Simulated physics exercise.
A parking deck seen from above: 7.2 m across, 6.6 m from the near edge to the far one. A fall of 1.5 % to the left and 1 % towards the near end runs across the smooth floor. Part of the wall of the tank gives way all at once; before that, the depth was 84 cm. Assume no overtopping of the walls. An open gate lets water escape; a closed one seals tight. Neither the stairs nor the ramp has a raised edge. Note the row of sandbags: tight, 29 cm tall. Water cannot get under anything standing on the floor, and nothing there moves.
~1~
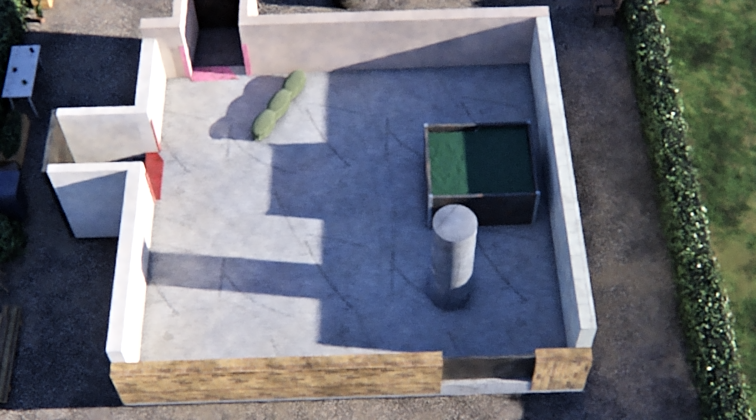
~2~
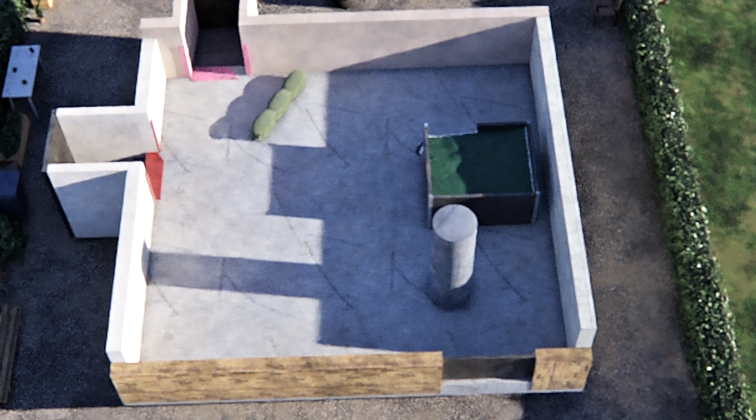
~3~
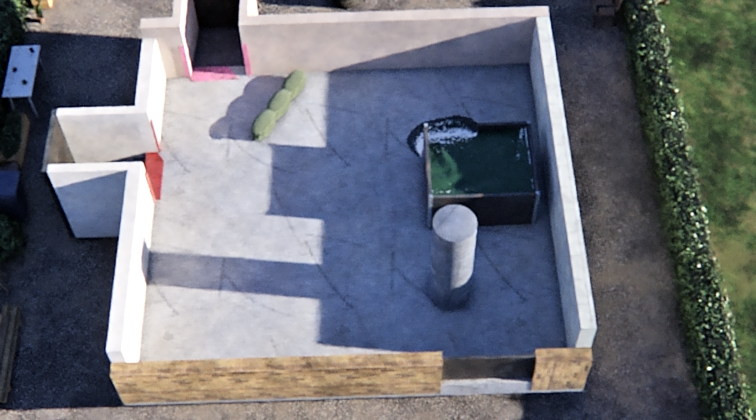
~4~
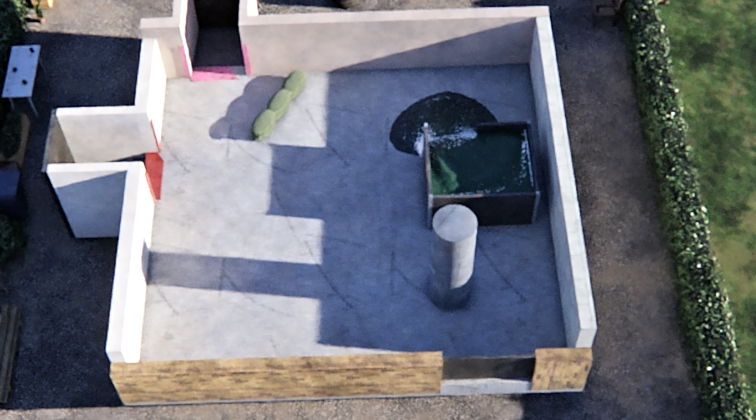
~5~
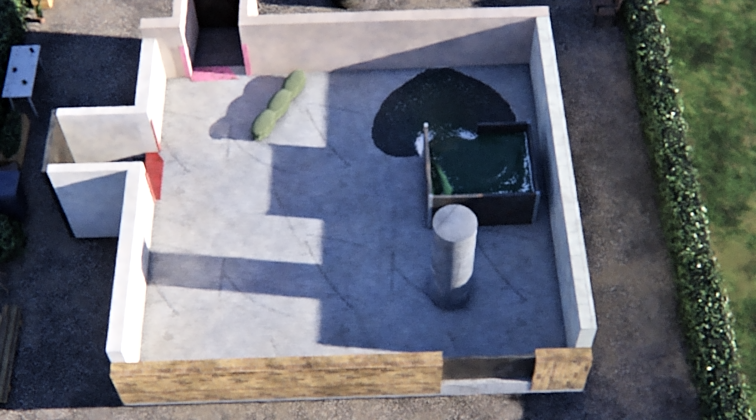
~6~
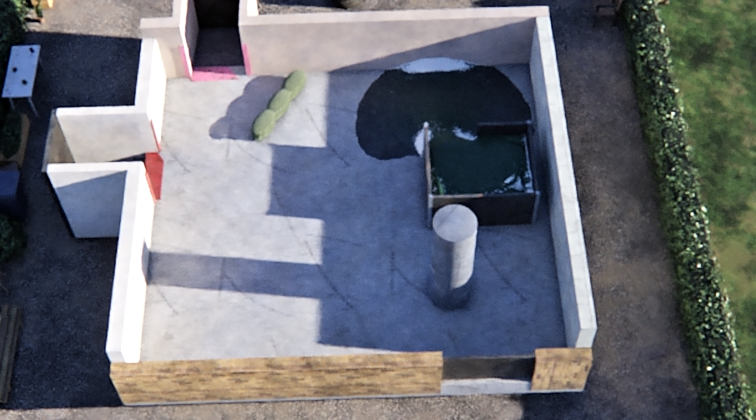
The clip shows a walled concrete deck from above, where dark green water bursts through the far side of a square tank, foaming as it spreads in a widening dark pool across the floor and reaches the back wall.
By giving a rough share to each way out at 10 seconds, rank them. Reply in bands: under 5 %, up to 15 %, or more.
I would say gate opening: Not even 5 %; flight of stairs down (marked red): Less than 5 %; ramp down (marked pink): Not even 5 %.
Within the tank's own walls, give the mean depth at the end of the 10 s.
Roughly 10 centimetres.
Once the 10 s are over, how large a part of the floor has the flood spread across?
80 %.
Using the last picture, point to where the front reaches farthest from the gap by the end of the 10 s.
Somewhere around (137, 383).
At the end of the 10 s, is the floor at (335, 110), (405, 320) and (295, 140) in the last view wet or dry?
Going through the three points: Awash, then awash, then awash.
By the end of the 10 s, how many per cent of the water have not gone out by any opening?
About 96 percent of the water remains.
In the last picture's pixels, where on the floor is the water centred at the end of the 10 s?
Near (325, 230).
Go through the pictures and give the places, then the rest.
The first frame shows still water, 84 cm deep, in the tank at (481, 162).
In the second frame, water pours out at (451, 145) and has run 0.6 m, to (420, 153); deepest outside 49 cm, 84 cm at the tank's back.
In the third frame, water pours out at (451, 147) and has run 0.9 m, to (465, 121); deepest outside 53 cm, 83 cm at the tank's back.
In the fourth frame, the front is at (457, 96), 1.5 m from the gap at (451, 149); 2.1 m2 of floor is under water; 76 cm left at the back of the tank.
In the fifth frame, the front is at (434, 71), 2.1 m from the gap at (451, 149); 4.0 m2 of floor is under water; 72 cm left at the back of the tank.
In the sixth frame, the front is at (391, 70), 2.4 m from the gap at (451, 148); 5.5 m2 of floor is under water; 71 cm left at the back of the tank.
A moment later water covers 15 % of the floor and is deepest (40 cm) near (436, 152); gone so far, the gate opening 0 %, the flight of stairs down (marked red) 0 %, the ramp down (marked pink) 0 %.
Soon after water covers 25 % of the floor and is deepest (38 cm) near (312, 76); gone so far, the gate opening 0 %, the flight of stairs down (marked red) 0 %, the ramp down (marked pink) 0 %.
Next water covers 45 % of the floor and is deepest (24 cm) near (312, 83); gone so far, the gate opening 0 %, the flight of stairs down (marked red) 0 %, the ramp down (marked pink) 0 %.
Later on water covers 75 % of the floor and is deepest (18 cm) near (312, 83); gone so far, the gate opening 0 %, the flight of stairs down (marked red) 1 %, the ramp down (marked pink) 0 %.
At the end water covers 80 % of the floor and is deepest (14 cm) near (137, 383); gone so far, the gate opening 0 %, the flight of stairs down (marked red) 2 %, the ramp down (marked pink) 1 %.
